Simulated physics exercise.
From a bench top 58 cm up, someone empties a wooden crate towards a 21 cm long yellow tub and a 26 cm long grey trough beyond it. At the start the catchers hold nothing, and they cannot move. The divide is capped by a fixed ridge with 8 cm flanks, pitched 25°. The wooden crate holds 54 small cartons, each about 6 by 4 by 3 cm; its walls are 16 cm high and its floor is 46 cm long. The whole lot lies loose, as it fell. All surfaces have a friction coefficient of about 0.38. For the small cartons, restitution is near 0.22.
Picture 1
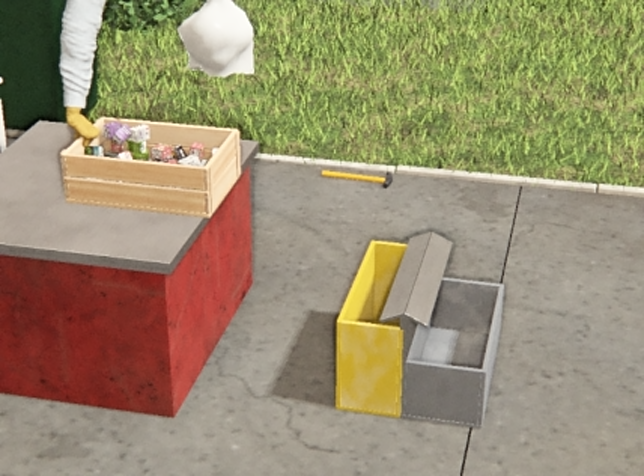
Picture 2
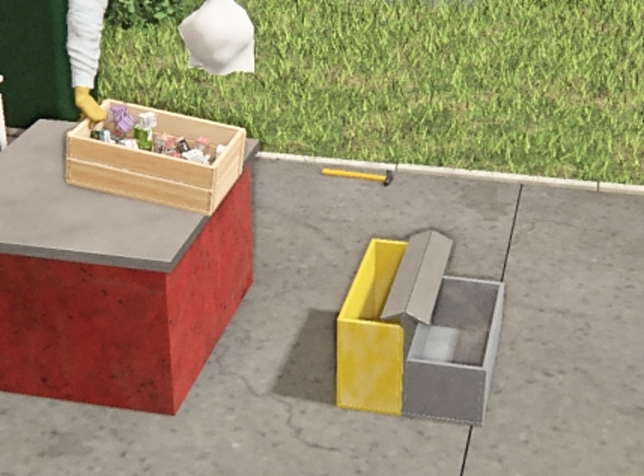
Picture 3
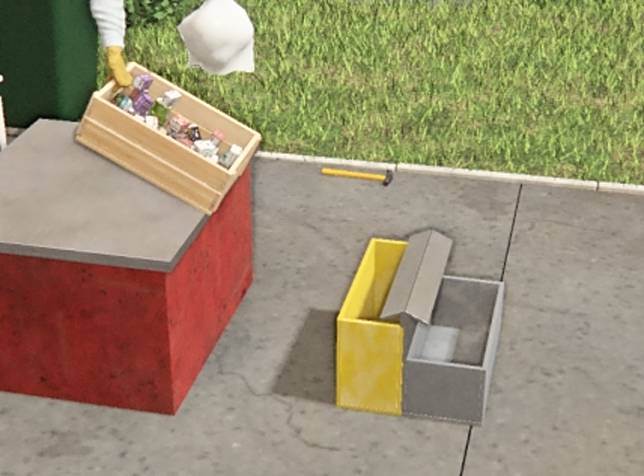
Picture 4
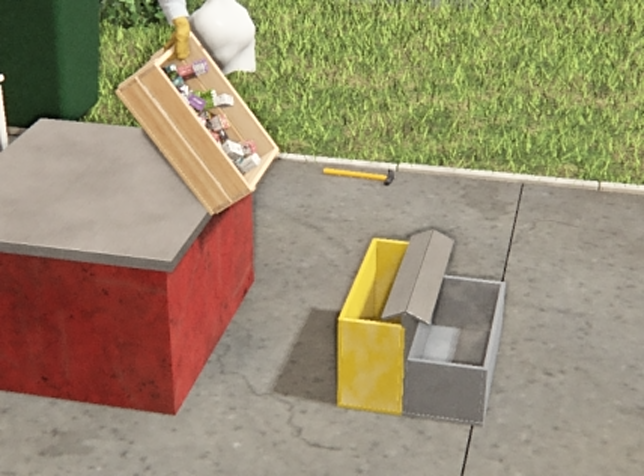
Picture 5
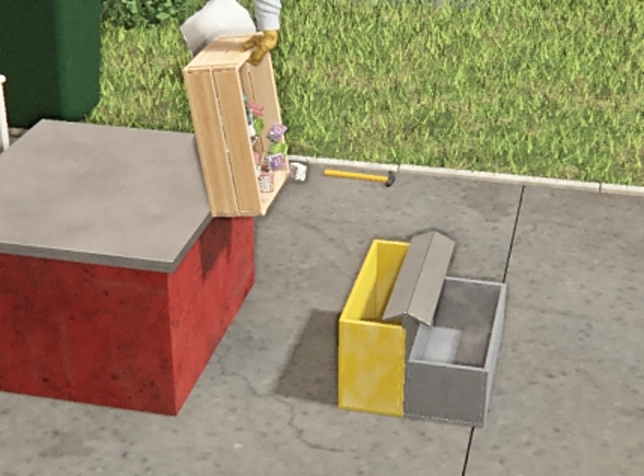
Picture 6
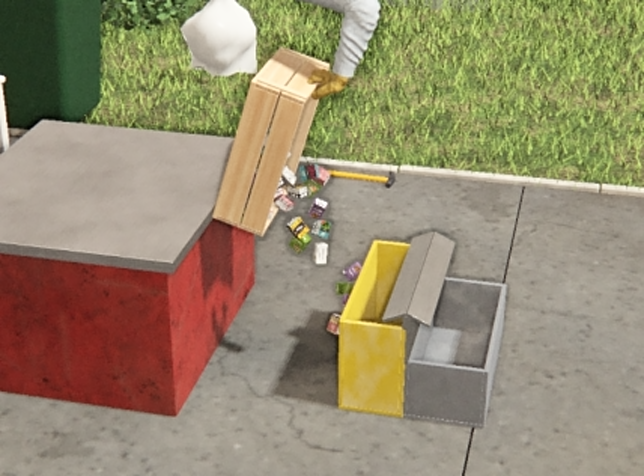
On a paved patch beside grass, a yellow-gloved hand tipped a wooden crate steeply over the edge of a red bench, and small cartons tumbled out towards the yellow tub.
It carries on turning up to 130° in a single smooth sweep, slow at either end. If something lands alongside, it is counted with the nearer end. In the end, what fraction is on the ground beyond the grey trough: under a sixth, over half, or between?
Watching it, too few for a sixth.
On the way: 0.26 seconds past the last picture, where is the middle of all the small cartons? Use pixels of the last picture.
Around (313, 260).
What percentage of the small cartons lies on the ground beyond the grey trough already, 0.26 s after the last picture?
Share at that moment: About 0 %.
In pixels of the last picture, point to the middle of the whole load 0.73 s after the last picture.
Somewhere about (329, 353) in pixels.
Then, 0.12 s after the last picture, tilt 119°; 31 still in the wooden crate, 6 on the ground short of the yellow tub and 17 in the air.
Then, 0.26 s after the last picture, tilt 128°; 17 still in the wooden crate, 15 on the ground short of the yellow tub and 22 in the air.
Then, 0.47 s after the last picture, tilt 130°; 3 in the yellow tub, 31 on the ground short of the yellow tub and 20 in the air.
Final count (0.73 s after the last picture), 3 in the yellow tub and 51 on the ground short of the yellow tub. Asked share, 0 of 54, 0 per cent.
